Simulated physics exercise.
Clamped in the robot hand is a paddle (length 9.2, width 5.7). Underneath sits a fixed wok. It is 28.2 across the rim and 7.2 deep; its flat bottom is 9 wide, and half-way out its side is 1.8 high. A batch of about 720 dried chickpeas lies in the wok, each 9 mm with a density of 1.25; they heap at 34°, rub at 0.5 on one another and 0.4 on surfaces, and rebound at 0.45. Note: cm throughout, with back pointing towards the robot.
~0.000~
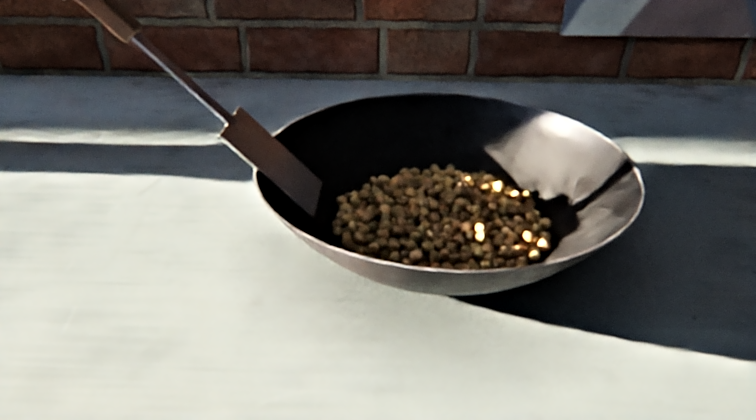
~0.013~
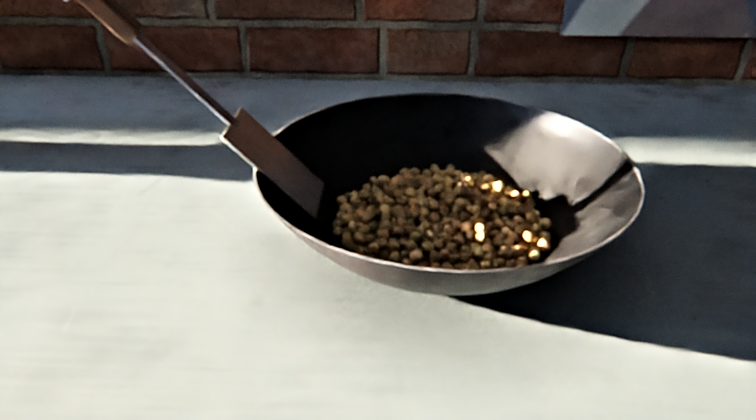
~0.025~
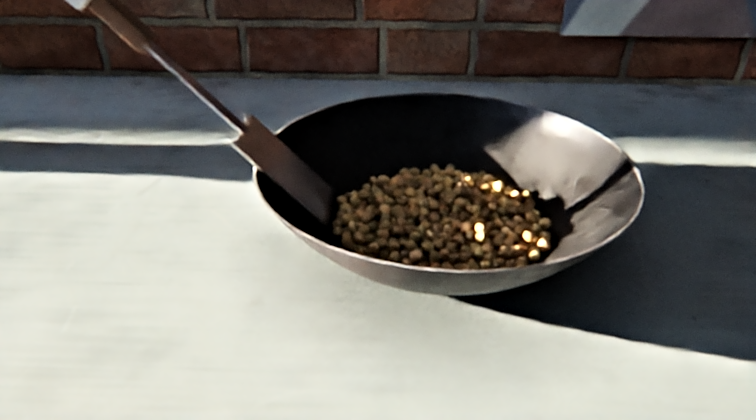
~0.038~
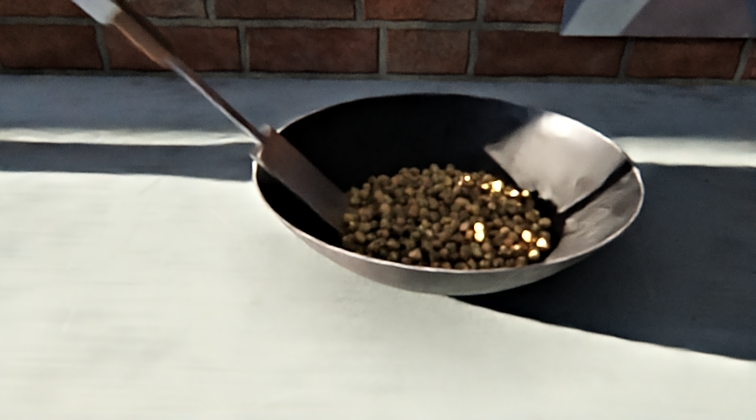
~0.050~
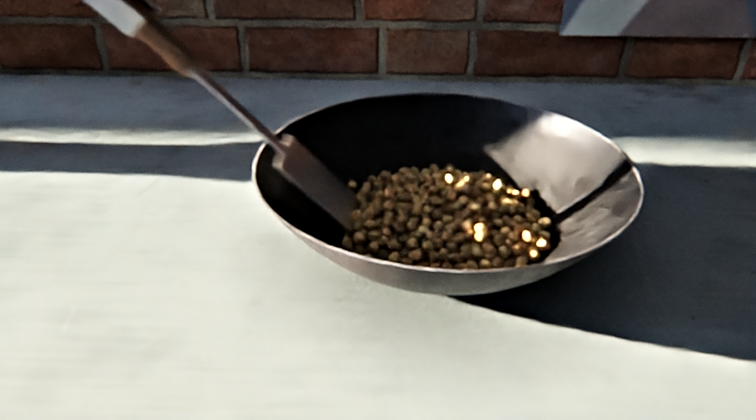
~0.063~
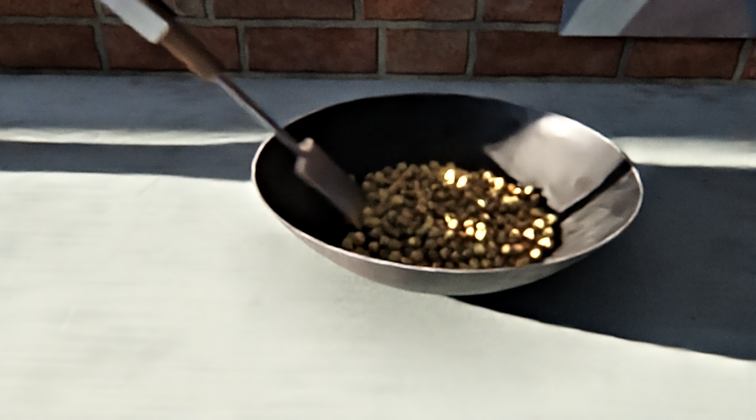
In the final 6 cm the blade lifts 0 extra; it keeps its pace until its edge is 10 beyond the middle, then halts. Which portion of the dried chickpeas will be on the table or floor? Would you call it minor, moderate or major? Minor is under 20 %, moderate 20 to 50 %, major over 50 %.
I would call it moderate.
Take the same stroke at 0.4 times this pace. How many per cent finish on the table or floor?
5 %.
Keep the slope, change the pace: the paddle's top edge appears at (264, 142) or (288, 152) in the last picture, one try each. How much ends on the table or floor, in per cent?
First try around 5 %, second try around 20 %.
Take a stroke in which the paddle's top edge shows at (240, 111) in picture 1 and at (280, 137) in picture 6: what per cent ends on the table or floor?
Off the vessel, on the table or floor: Some 10 percent.
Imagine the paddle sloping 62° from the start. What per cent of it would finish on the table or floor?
Some 30 in a hundred.
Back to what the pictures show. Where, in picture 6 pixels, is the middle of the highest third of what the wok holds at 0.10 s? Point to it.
(467, 206).
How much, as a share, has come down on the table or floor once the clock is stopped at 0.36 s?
Roughly 0 percent of it.
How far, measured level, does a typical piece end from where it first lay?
4 cm.
By 0.10 s, sloping 47°, highest piece 7 above the table; 725 in the wok.
By 0.14 s, sloping 47°, highest piece 9 above the table; 725 in the wok.
By 0.36 s, sloping 47°, highest piece 15 above the table; 511 in the wok, 17 on the table or floor, 197 on the blade or in flight.
By 1.41 s, sloping 47°, highest piece 6 above the table; 510 in the wok, 215 on the table or floor.
Final count, 510 in the wok, 215 on the table or floor. That is 30 % on the table or floor.
